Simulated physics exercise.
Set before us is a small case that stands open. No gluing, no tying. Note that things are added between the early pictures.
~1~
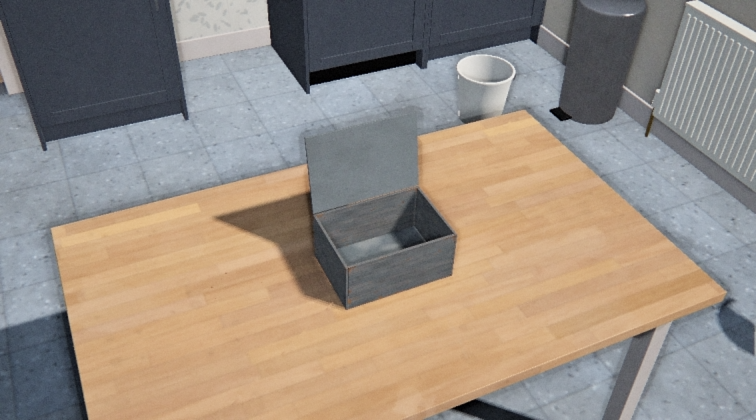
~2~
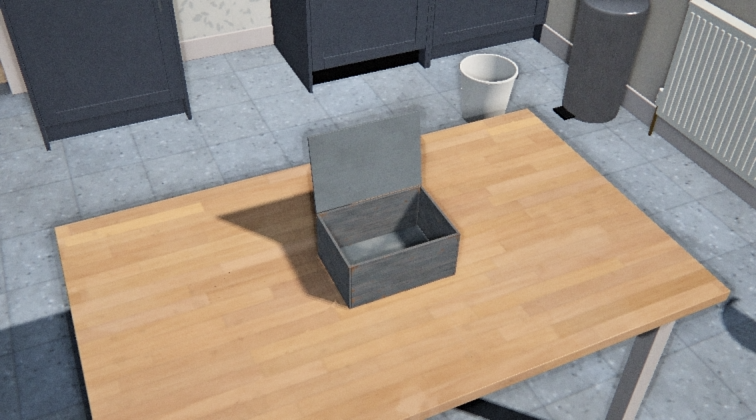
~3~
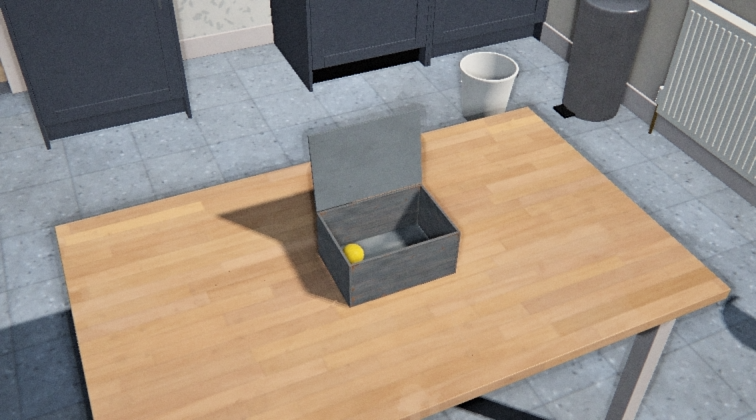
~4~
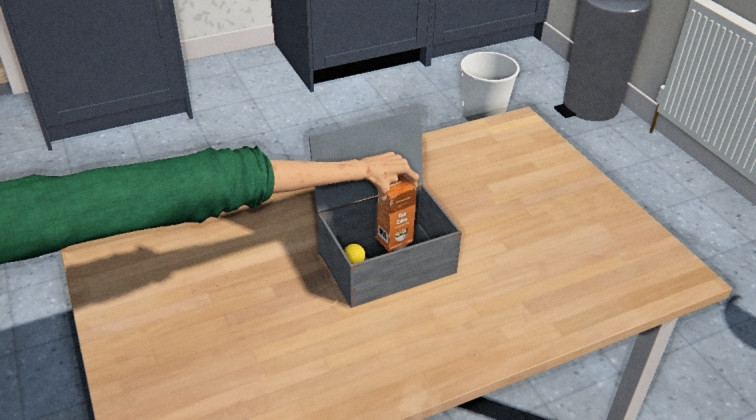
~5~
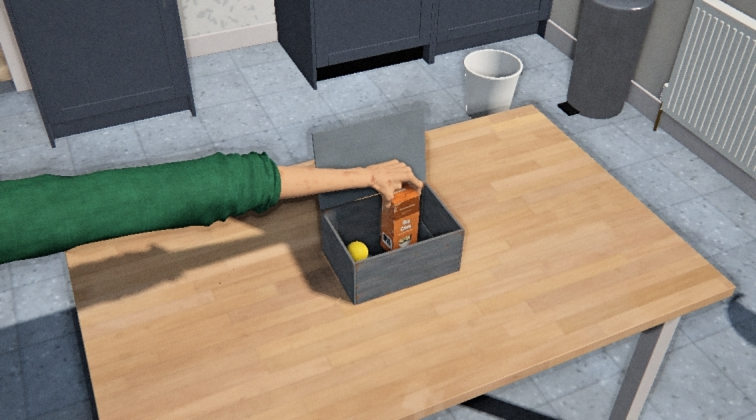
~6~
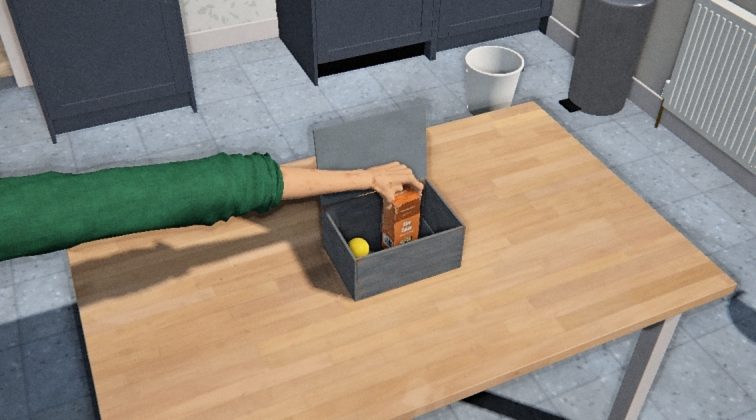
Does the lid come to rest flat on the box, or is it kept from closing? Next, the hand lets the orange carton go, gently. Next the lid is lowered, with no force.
Open.
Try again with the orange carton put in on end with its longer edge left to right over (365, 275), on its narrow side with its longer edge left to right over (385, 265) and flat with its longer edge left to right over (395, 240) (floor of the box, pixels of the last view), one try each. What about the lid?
On the first attempt the lid can't come down, on the second it drops into place, and on the third it drops into place.
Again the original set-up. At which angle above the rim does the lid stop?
I'd say roughly 40 degrees above the rim.
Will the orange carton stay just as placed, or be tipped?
Once everything settles, it keeps its original angle.
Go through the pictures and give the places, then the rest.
In the first frame, the last thing is not in view yet.
In the second frame, the last thing is not in view yet.
In the third frame, the last thing is not in view yet.
In the fourth frame, still above its spot; orange carton (396, 214).
In the fifth frame, still above its spot; orange carton (400, 221).
In the sixth frame, put in, still held; orange carton (401, 222).
Then, 1.10 s after the last picture, lid starting down.
Then, 1.40 s after the last picture, lid 76° above the rim.
Then, 1.60 s after the last picture, lid 58° above the rim.
Then, 1.70 s after the last picture, lid 45° above the rim.
At rest, lid 42° above the rim; both in place. Seen from the same camera at the end, orange carton near (401, 222).
